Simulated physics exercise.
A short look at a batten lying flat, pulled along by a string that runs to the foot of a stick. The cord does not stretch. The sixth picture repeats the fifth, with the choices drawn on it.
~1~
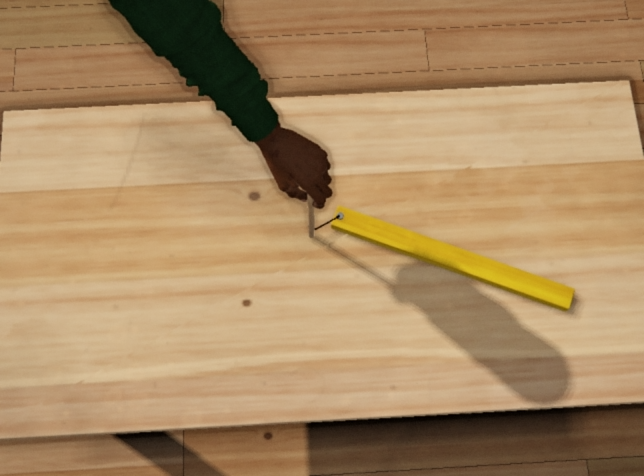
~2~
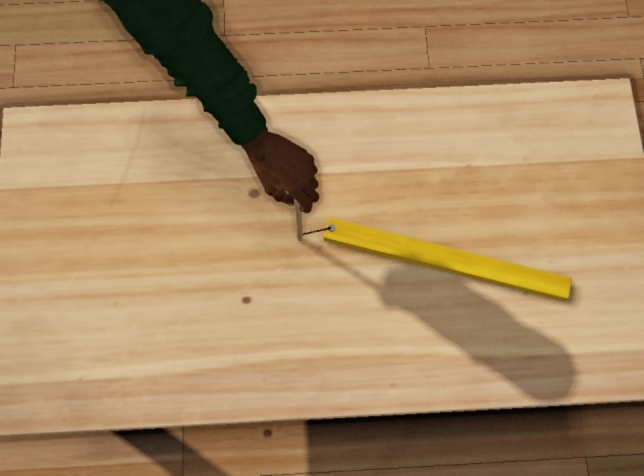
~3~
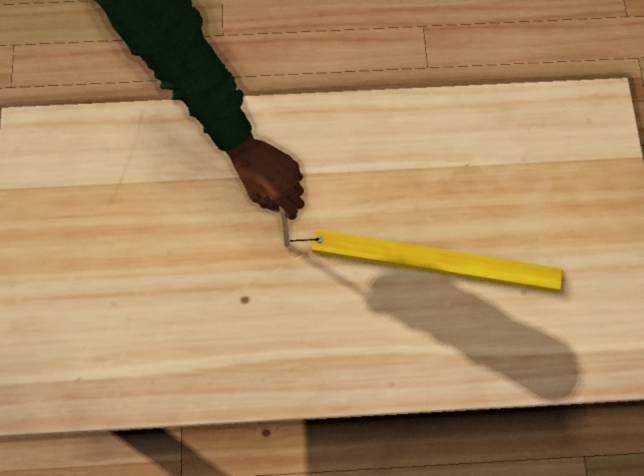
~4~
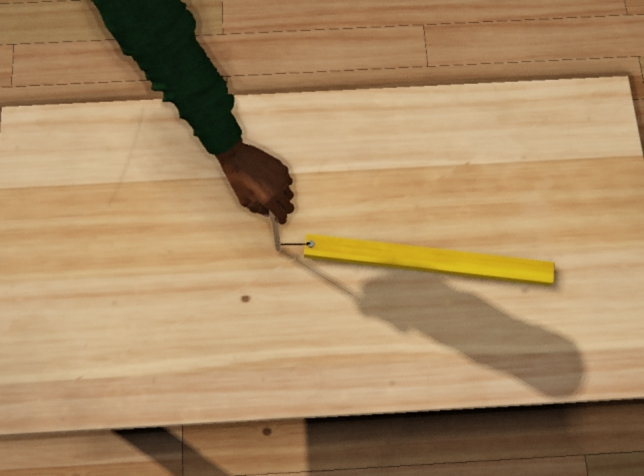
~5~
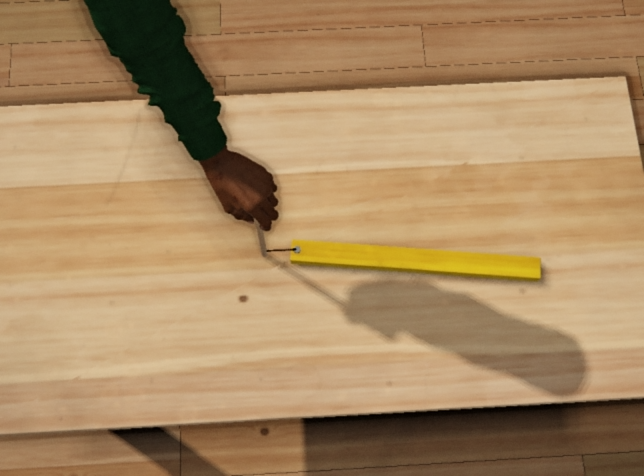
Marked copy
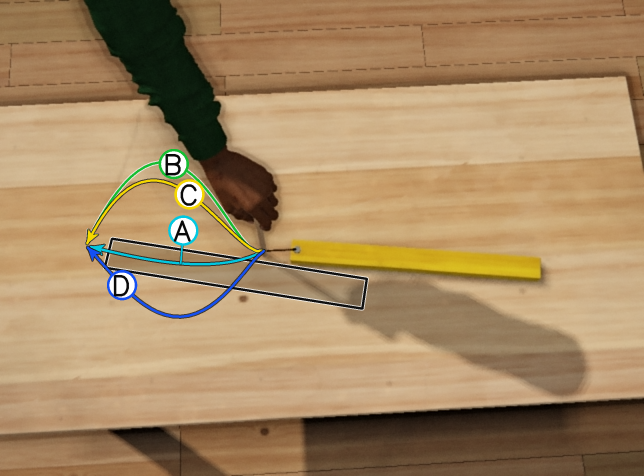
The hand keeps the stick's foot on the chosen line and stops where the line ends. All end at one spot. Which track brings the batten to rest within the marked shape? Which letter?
With D it lies in the marked place.
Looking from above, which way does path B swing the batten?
On that path, anticlockwise.
On the copy, A from (264, 251) via (173, 263) to (91, 247); B from (264, 251) via (174, 164) to (87, 243); C from (264, 251) via (171, 184) to (87, 243); D from (264, 251) via (173, 317) to (87, 248); the outline at (236, 273).
On D. First, foot of the stick (206, 310), middle of the batten (356, 275).
Then, foot of the stick (131, 294), middle of the batten (285, 284).
Finally, foot of the stick (87, 246), middle of the batten (235, 273); it lies in the outline.
By contrast, A leaves its middle at (238, 257); B leaves its middle at (236, 224); C leaves its middle at (237, 229).
